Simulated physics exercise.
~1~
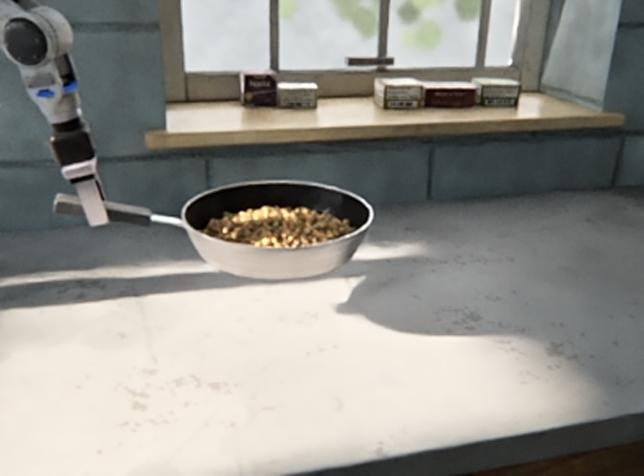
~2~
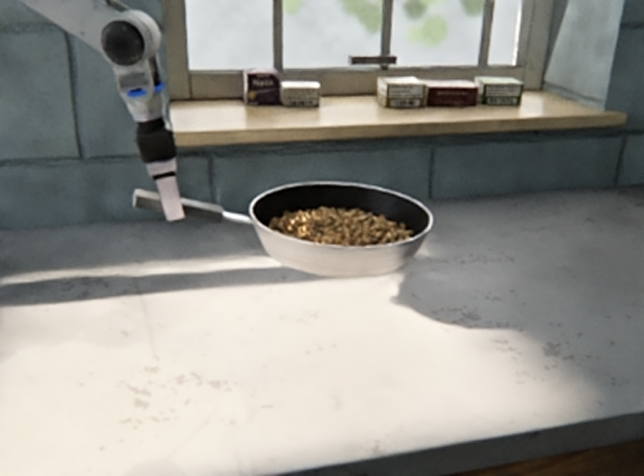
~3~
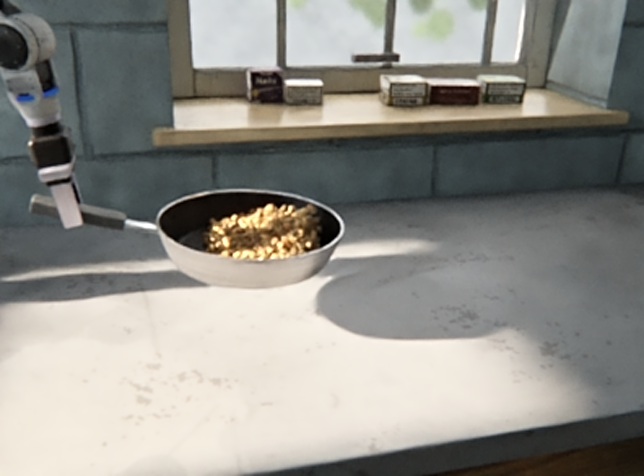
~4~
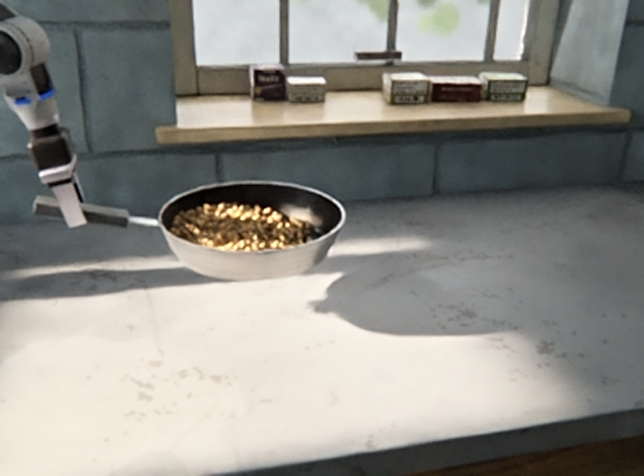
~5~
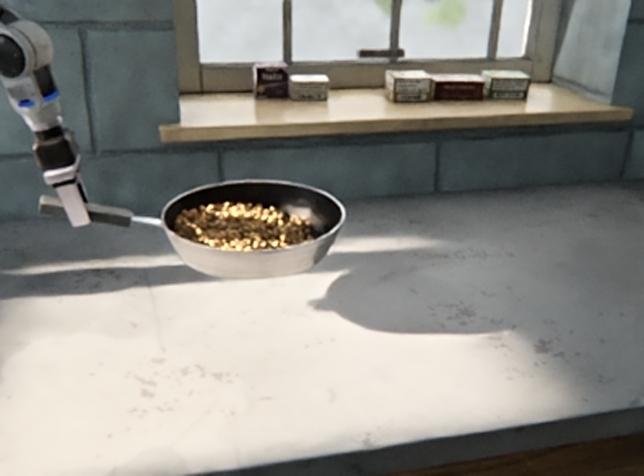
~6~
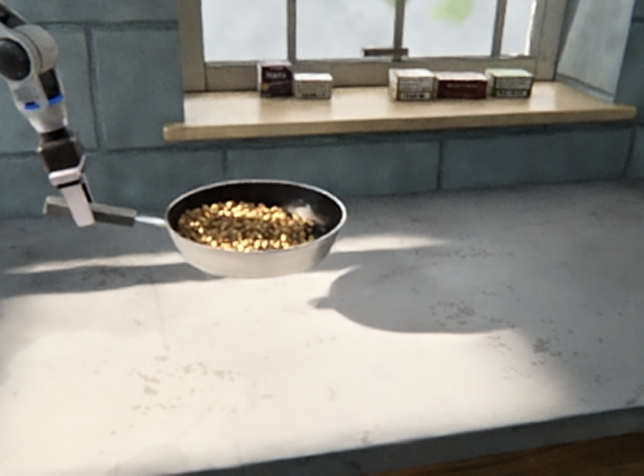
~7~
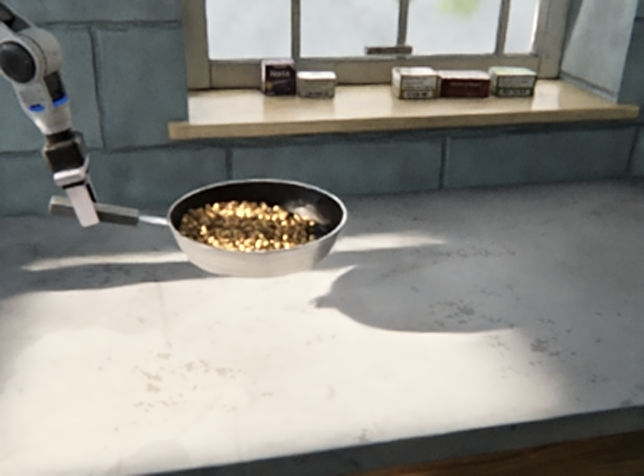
To begin with, a robot arm at the left grips the handle of a frying pan heaped with small golden-brown pieces, above a pale, sunlit counter beneath a window. The arm moves the pan to the right, keeping it upright. It then pulls the pan back to the left, past where it started, and the load sits bunched toward the right side of the pan. Next the pan comes level and the pieces settle leftward into a flatter layer. Finally the pan stays almost still in the arm's grip, with its load inside and no pieces visible on the counter.
